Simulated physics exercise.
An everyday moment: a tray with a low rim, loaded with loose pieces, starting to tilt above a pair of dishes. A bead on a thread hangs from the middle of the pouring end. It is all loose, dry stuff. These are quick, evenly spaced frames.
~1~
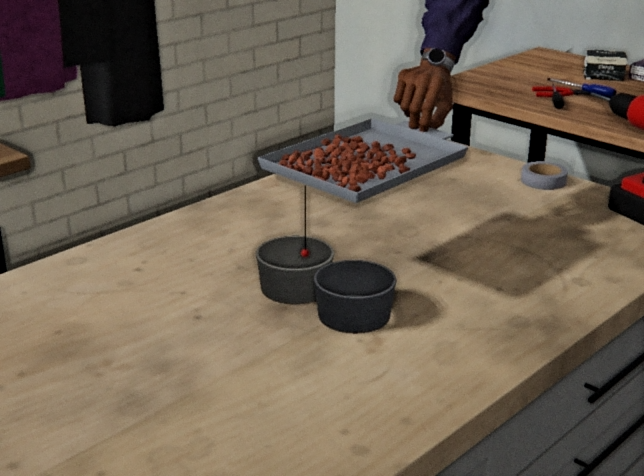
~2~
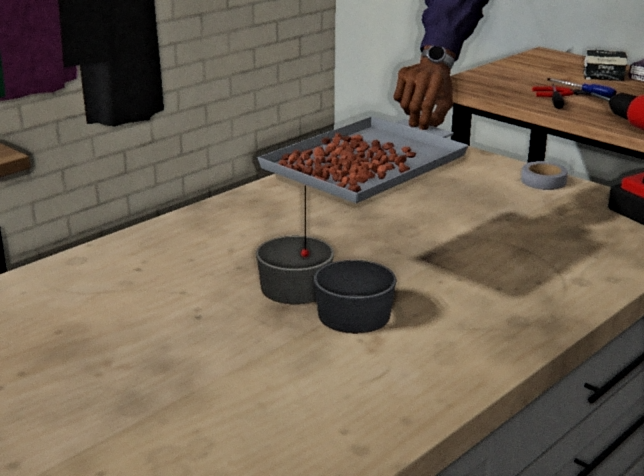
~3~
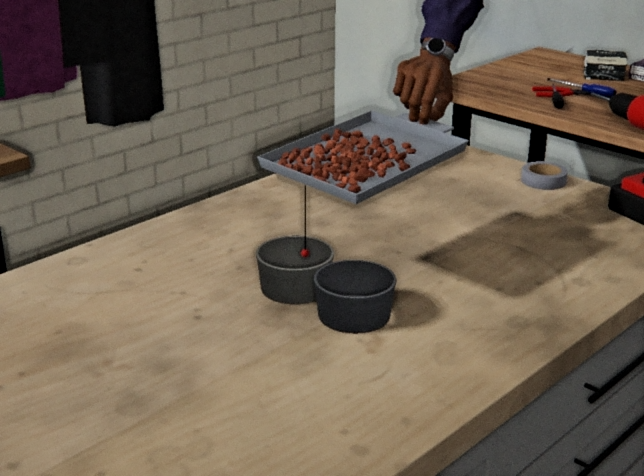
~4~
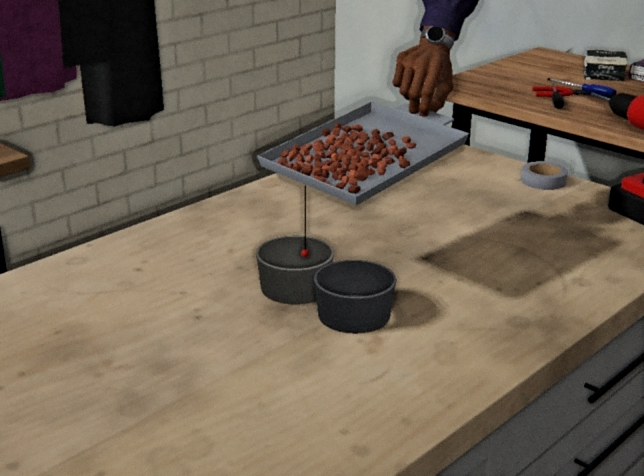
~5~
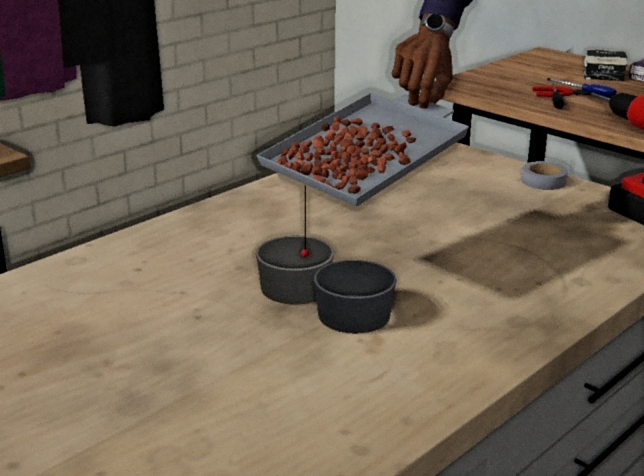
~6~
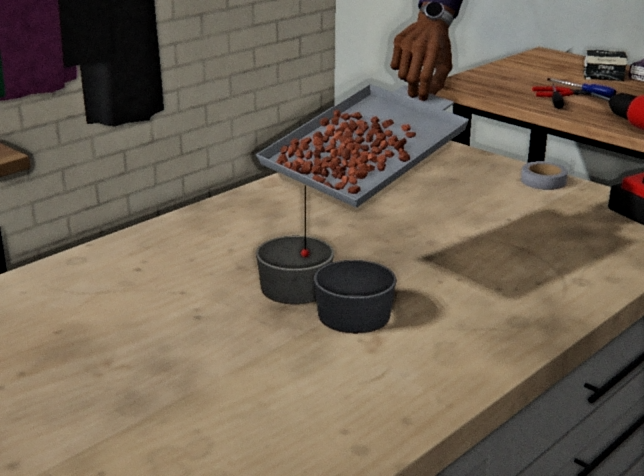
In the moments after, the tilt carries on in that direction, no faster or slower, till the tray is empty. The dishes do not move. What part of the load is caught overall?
The two hold under half of the load.
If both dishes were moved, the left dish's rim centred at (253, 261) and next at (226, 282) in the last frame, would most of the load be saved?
One: The larger part. Two: Not half.
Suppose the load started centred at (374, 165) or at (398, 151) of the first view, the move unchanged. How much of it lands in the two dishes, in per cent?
Near 30 % and 40 %.
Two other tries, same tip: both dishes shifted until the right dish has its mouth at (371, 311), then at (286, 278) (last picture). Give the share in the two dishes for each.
Near 80 % and 50 %.
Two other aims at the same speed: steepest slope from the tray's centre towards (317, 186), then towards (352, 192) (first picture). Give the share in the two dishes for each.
About 10 and 80 per cent.
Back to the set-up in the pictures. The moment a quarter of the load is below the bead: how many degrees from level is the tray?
Roughly 95°.
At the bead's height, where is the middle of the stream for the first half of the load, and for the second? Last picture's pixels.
At about (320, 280), then at (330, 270).
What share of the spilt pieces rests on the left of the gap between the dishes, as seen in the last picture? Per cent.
Close to 90 per cent.
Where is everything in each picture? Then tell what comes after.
In the first picture, corners of the pouring end (262, 158) and (357, 191), level; middle of the load (341, 163), bits of crushed brick; left dish (268, 279); right dish (328, 307); bead on its thread (305, 253).
In the second picture, corners of the pouring end (262, 157) and (357, 192), level; middle of the load (341, 162).
In the third picture, corners of the pouring end (262, 157) and (356, 193), tipped barely, lowest at the right corner; middle of the load (341, 160).
In the fourth picture, corners of the pouring end (261, 156) and (356, 194), tipped a little, lowest at the right corner; middle of the load (341, 157).
In the fifth picture, corners of the pouring end (261, 155) and (356, 196), tipped a little, lowest at the right corner; middle of the load (341, 154).
In the sixth picture, corners of the pouring end (260, 154) and (356, 197), tipped a little, lowest at the right corner; middle of the load (341, 151); left dish (268, 279); right dish (328, 307).
Just after the last frame, tray tipped steeply; almost all on the tray; about a tenth in the air.
A moment on, tray tipped right over; roughly a quarter on the tray; about a tenth in the right dish; roughly a third outside both; roughly a quarter in the air.
Further on, tray tipped past a quarter turn; roughly a third in the right dish; roughly two thirds outside both.
When it is over, tray tipped past a quarter turn; roughly a third in the right dish; not one in the left dish; roughly two thirds outside both.
